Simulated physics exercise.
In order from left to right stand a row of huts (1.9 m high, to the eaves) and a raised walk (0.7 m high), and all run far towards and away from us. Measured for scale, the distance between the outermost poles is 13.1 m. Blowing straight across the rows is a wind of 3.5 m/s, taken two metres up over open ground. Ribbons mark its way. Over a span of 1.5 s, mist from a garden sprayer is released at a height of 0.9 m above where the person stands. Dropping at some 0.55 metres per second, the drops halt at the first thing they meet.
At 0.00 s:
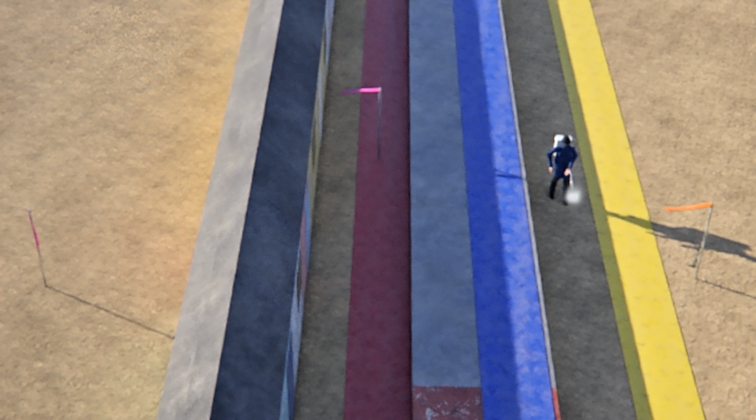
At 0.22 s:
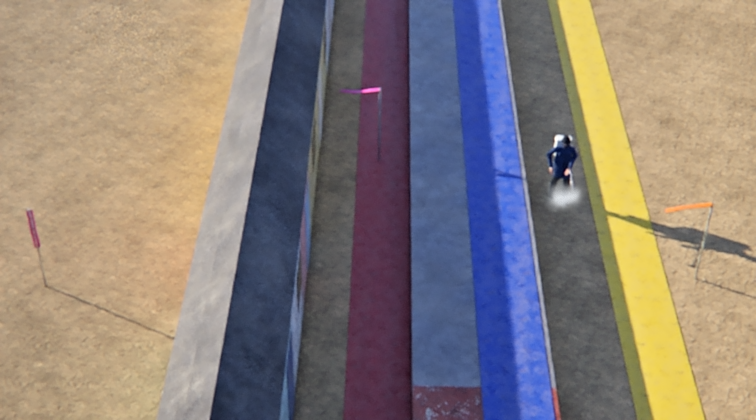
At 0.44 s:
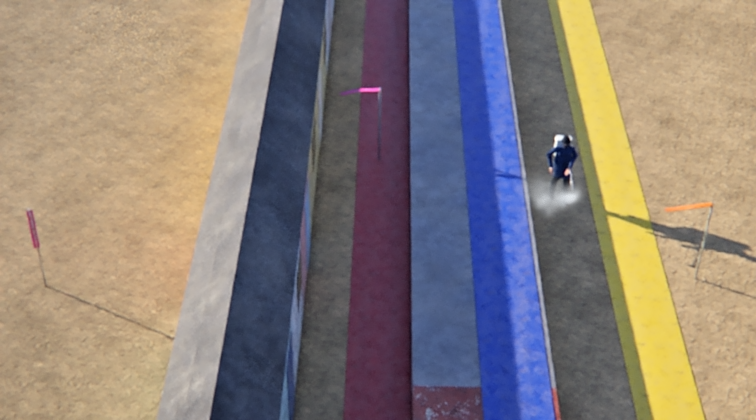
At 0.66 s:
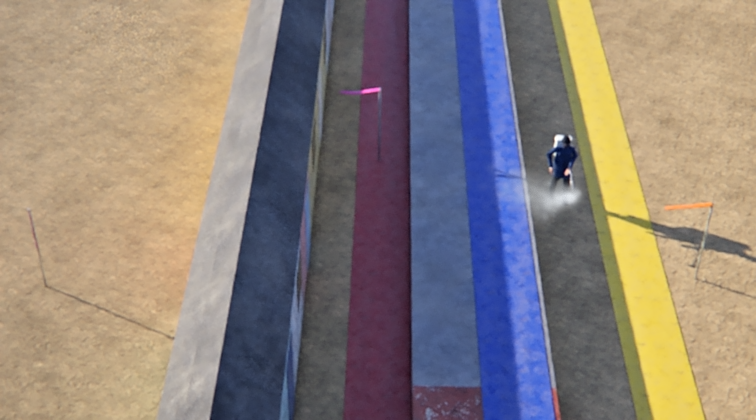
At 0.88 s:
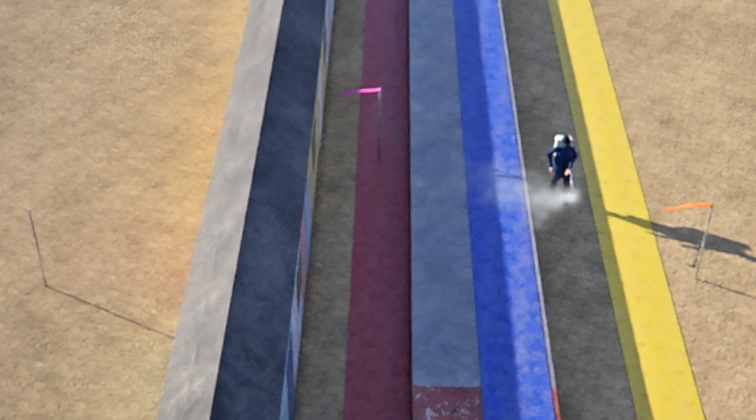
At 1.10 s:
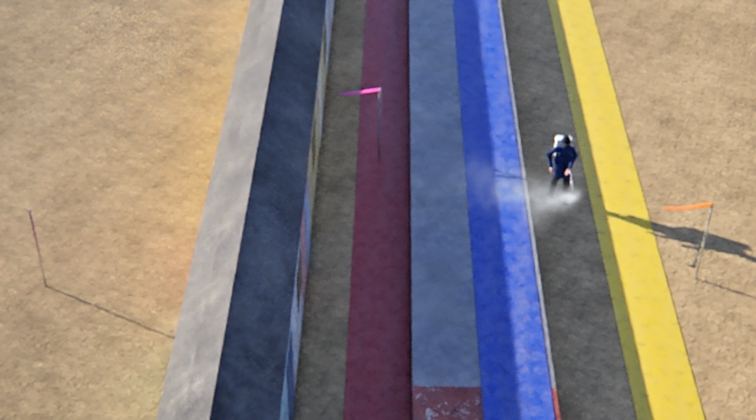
Between long coloured rows on sandy ground, a person stands still as white mist spreads leftward over the blue strip and ribbons stream.
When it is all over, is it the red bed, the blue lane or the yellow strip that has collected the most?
It is the blue one that has the most.
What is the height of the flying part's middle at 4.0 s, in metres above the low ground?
Middle height: Approx. 1.4 m.
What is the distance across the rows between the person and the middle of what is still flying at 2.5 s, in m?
My estimate would be some 2.5 metres.
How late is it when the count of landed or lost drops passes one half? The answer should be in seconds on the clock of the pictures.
I'd say it happens close to 2.2 seconds.
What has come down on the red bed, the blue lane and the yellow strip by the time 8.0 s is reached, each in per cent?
I'd estimate near 5 % on red, 35 % on blue and 0 % on yellow.
After 2.5 s, 60 % is no longer flying here, and 31 % lies on the blue lane, 0 % on the red bed and 0 % on the yellow strip; the middle of what still flies is 1.1 m above the low ground, near (453, 186).
After 4.0 s, 80 % is no longer flying here, and 36 % lies on the blue lane, 0 % on the red bed and 0 % on the yellow strip; the middle of what still flies is 1.4 m above the low ground, near (334, 171).
After 8.0 s, 92 % is no longer flying here, and 36 % lies on the blue lane, 7 % on the red bed and 0 % on the yellow strip.
After 20.0 s, 100 % is no longer flying here, and 36 % lies on the blue lane, 8 % on the red bed and 0 % on the yellow strip.
After 45.0 s, 100 % is no longer flying here, and 36 % lies on the blue lane, 8 % on the red bed and 0 % on the yellow strip.
